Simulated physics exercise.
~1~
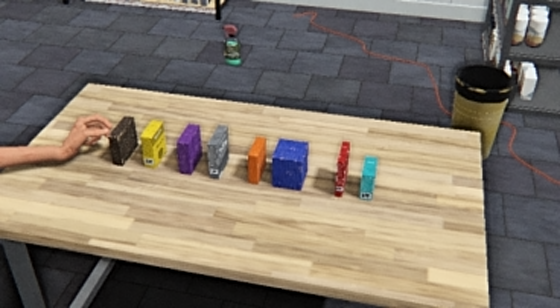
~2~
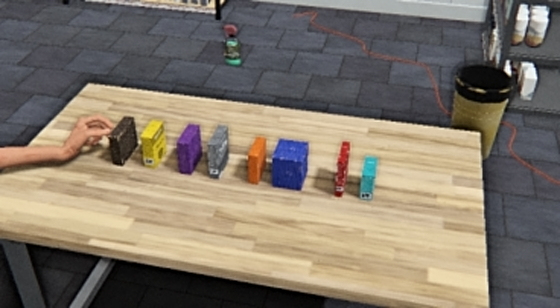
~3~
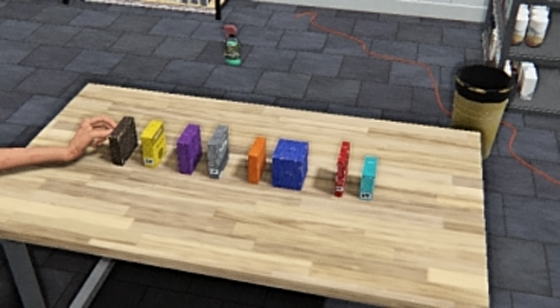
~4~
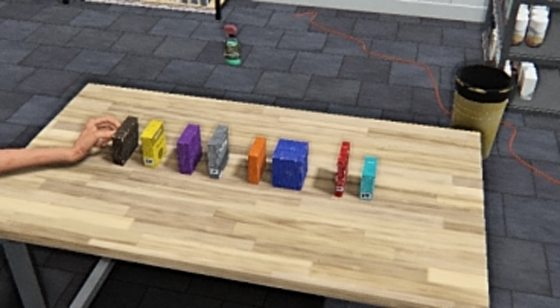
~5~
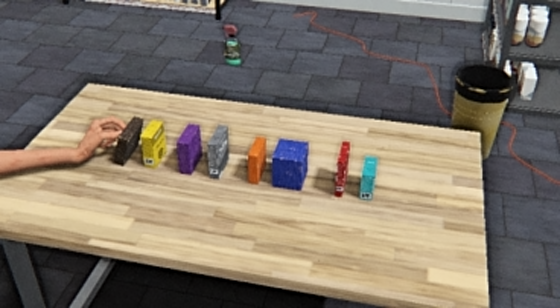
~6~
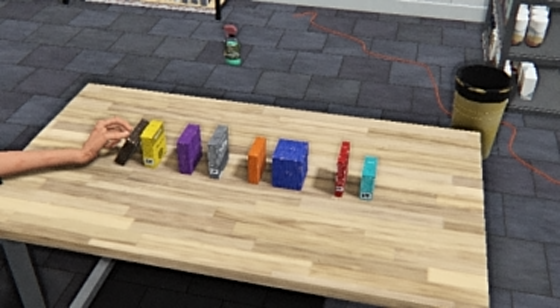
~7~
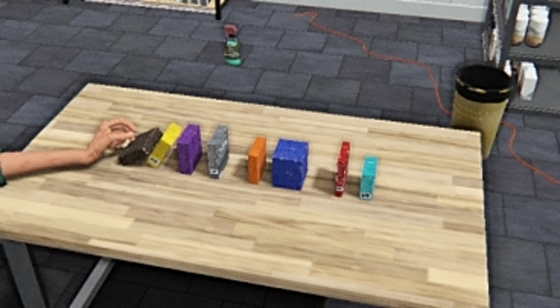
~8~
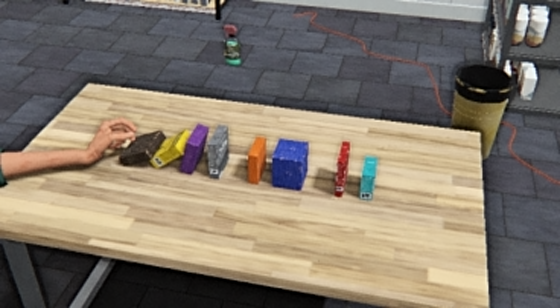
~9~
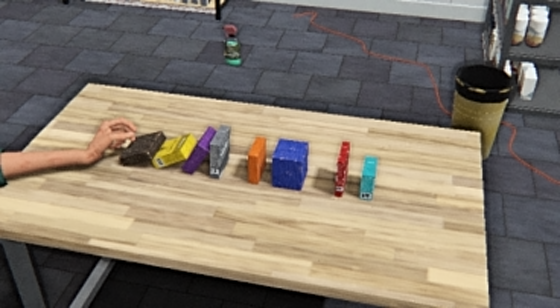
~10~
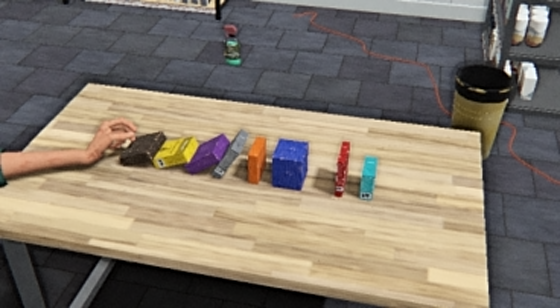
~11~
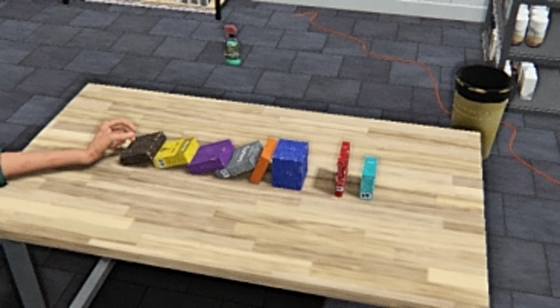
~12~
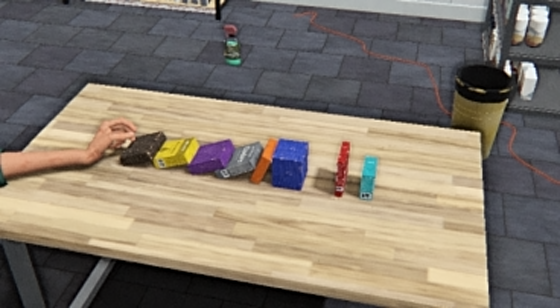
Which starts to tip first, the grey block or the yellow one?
The yellow block starts to tip first. The grey one is still upright then and only tilts later, after the purple one has begun leaning.
